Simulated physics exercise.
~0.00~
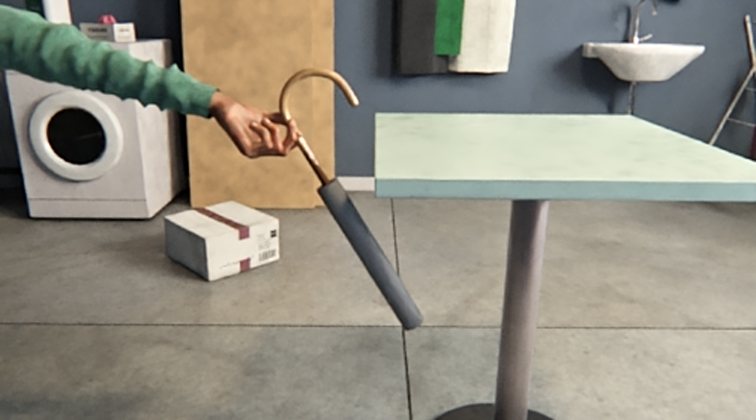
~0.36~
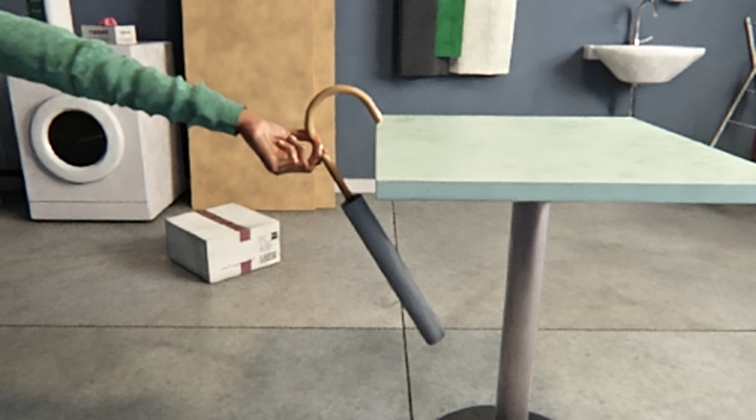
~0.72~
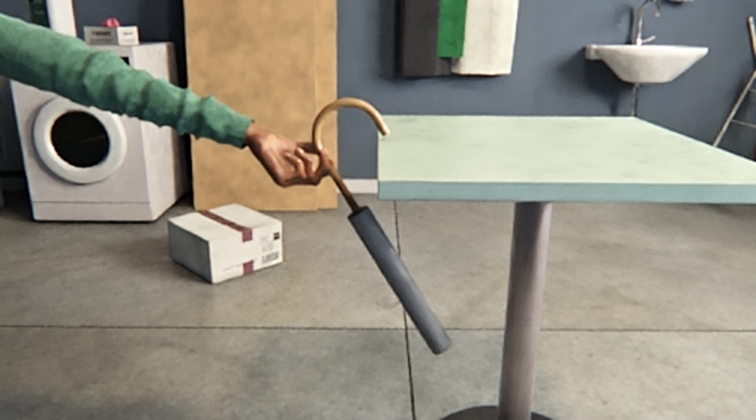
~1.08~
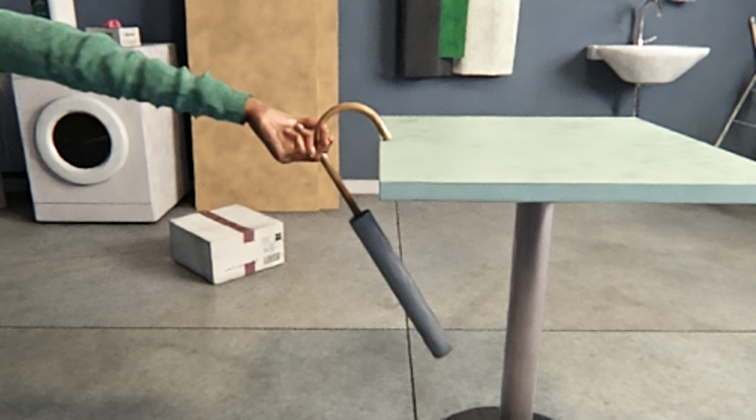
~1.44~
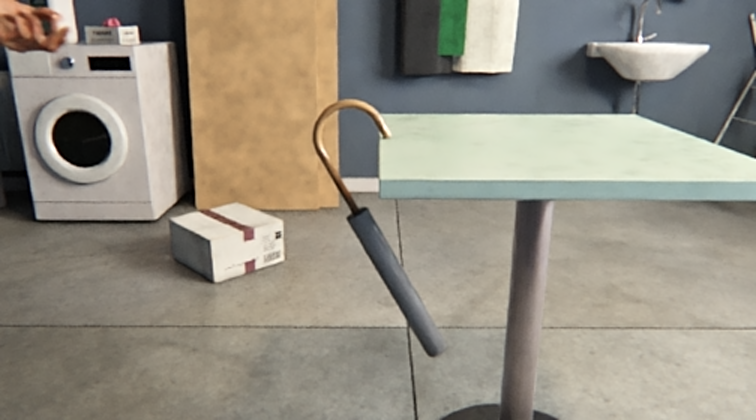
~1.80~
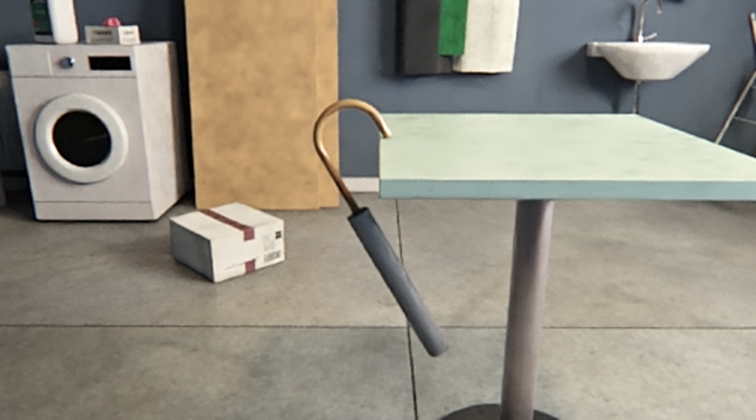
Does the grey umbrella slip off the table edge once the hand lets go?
No, the grey umbrella stays hooked by its curved handle and hangs from the edge of the table.
A green-sleeved arm hooking a closed grey umbrella by its curved handle onto a table edge, then withdrawing, leaving it hanging.
